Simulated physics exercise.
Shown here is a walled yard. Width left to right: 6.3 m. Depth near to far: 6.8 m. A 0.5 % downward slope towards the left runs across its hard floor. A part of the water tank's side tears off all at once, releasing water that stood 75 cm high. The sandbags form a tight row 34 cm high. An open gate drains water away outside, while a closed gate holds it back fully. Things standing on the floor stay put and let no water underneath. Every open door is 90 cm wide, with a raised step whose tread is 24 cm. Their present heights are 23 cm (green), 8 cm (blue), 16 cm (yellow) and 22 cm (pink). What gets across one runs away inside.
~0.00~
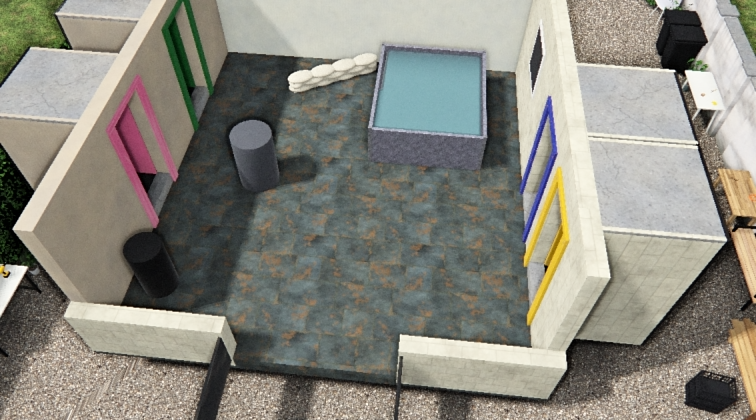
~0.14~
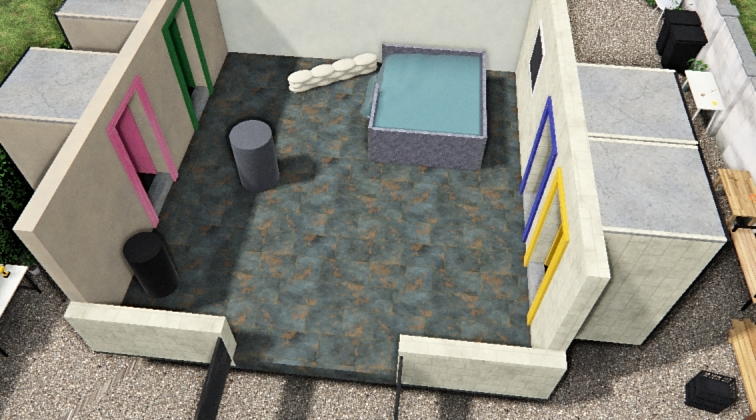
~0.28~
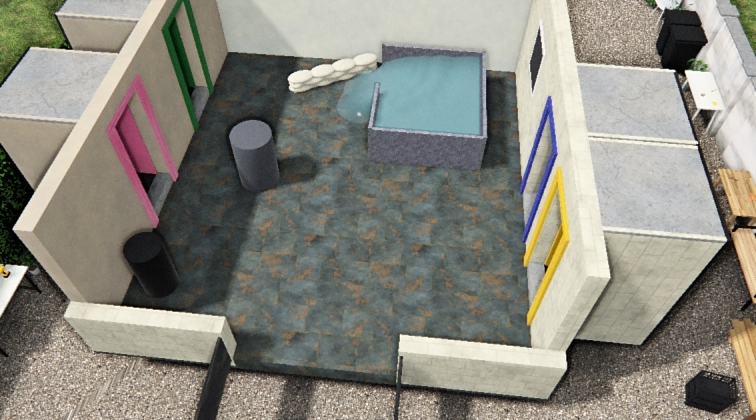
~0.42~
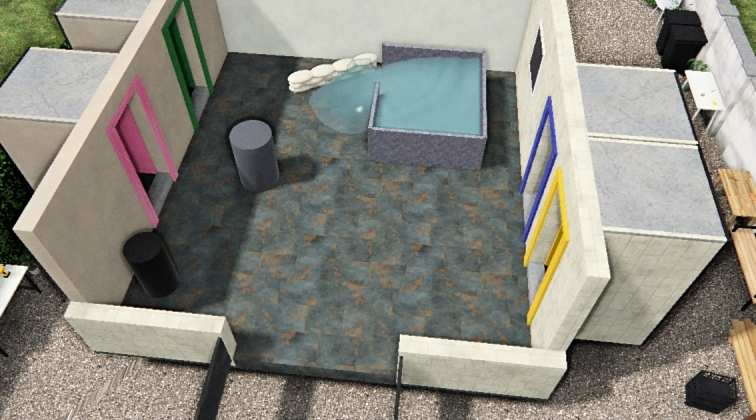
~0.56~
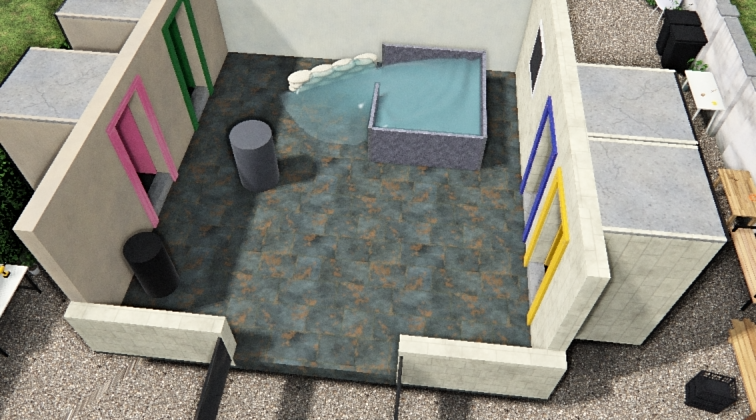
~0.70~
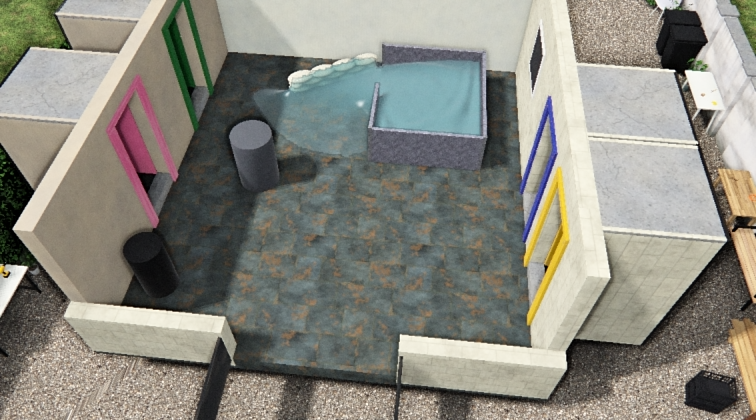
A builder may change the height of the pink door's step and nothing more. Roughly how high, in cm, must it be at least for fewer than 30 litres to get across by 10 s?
Roughly 15 cm is just enough.
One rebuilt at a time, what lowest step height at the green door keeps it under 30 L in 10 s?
Green would need about 22 cm on its own.
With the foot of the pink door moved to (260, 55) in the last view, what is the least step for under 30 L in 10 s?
Roughly 10.0 cm, give or take.
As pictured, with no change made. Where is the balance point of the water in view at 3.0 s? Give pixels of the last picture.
Approximately (338, 132).
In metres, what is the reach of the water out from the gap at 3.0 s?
6.6 m.
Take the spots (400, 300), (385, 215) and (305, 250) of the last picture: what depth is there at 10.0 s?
In that order: 6, 5 and 6 cm.
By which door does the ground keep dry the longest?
Door: Yellow.
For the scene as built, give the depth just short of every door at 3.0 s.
Green door 22 cm, blue door 0 cm, yellow door 0 cm, pink door 22 cm.
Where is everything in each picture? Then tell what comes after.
The first picture shows the water tank at (430, 91) is whole and still, 75 cm deep; the pink door at (148, 162) is dry.
In the second picture, the gap is at (382, 88), the front 0.3 m out at (363, 113); the back of the water tank holds 75 cm.
In the third picture, water pours out at (382, 88) and has run 0.8 m, to (340, 107); about 14 cm deep outside, 75 cm at the back.
In the fourth picture, the gap is at (382, 89), the front 1.3 m out at (314, 105); the back of the water tank holds 75 cm.
In the fifth picture, the front is at (285, 101), 1.9 m from the gap at (382, 89); 2.9 m2 of floor is wet, 69 cm left at the back.
In the sixth picture, the gap is at (382, 89), the front 2.5 m out at (257, 97); the back of the water tank holds 64 cm; 2.6 m in a straight line remain to the pink door at (148, 162).
After 1.4 s water covers 25 % of the floor, deepest (60 cm) near (364, 76); it has not reached the pink door.
After 3.0 s water covers 45 % of the floor, deepest (35 cm) near (364, 76); 22 cm at the pink door, 5 litres in over its 22 cm step.
After 10.0 s water covers 90 % of the floor, deepest (13 cm) near (290, 65); 8 cm at the pink door, 7 litres in over its 22 cm step.
At the pink door as built, the water arrived by 1.7 s and peaked near 27 cm at 2.4 s.
Run again over the same 10 s with other heights there, 49 litres in over 12.5 cm, 21 litres over 17 cm. The limit of 30 litres is kept from about 15 cm up.
